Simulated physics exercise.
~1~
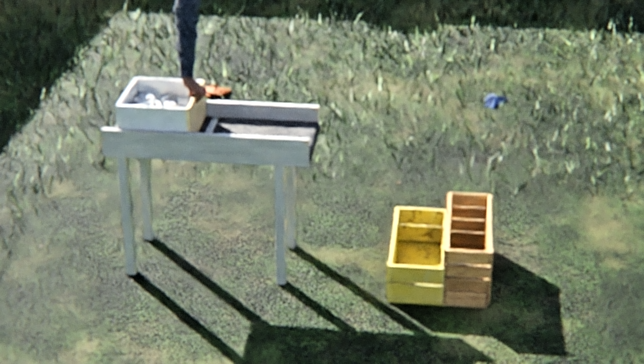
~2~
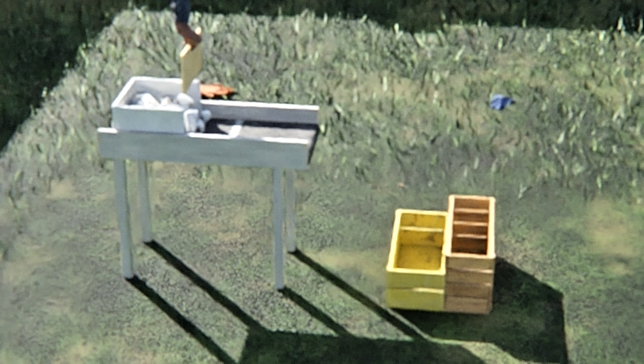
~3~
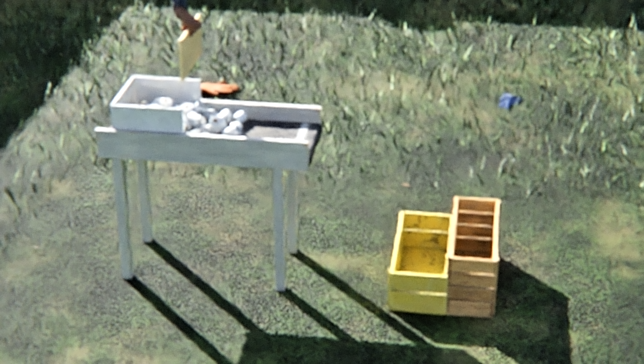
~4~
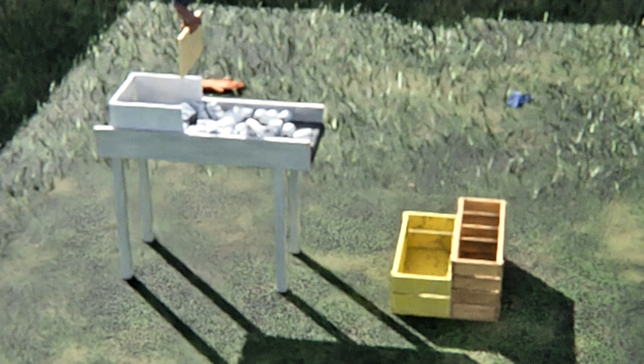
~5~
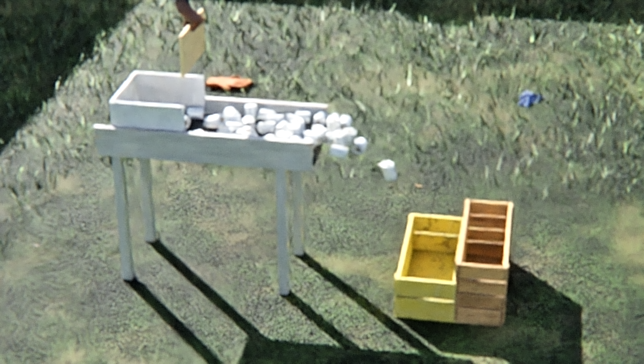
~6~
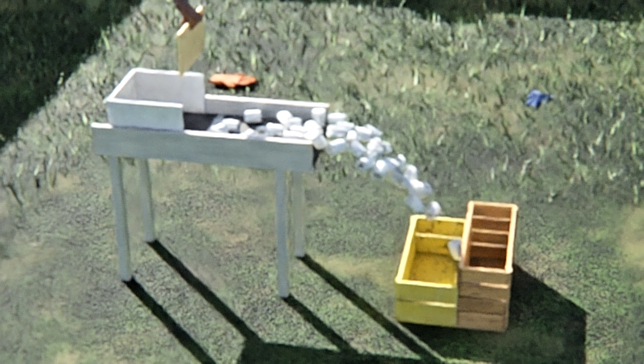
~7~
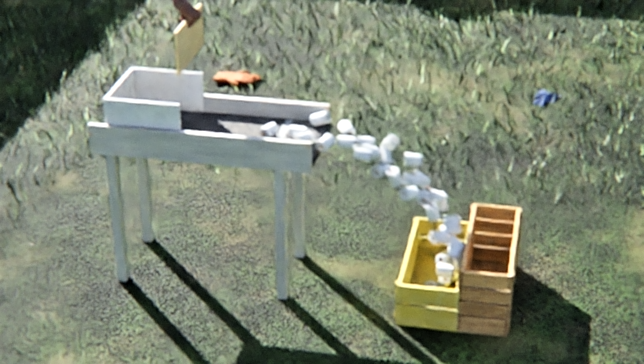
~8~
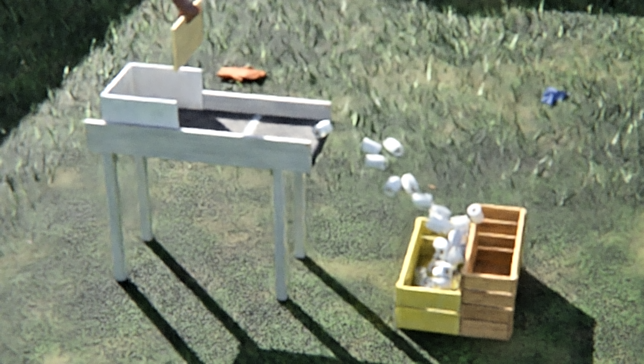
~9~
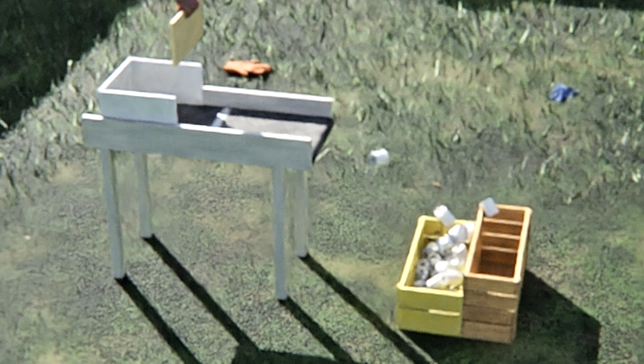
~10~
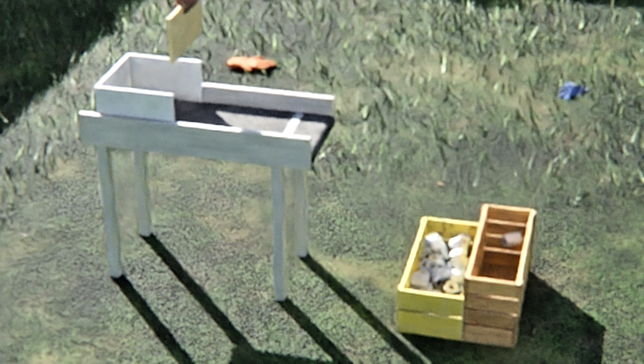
White rolls slide right along the belt and tumble off, nearly all into the yellow box.
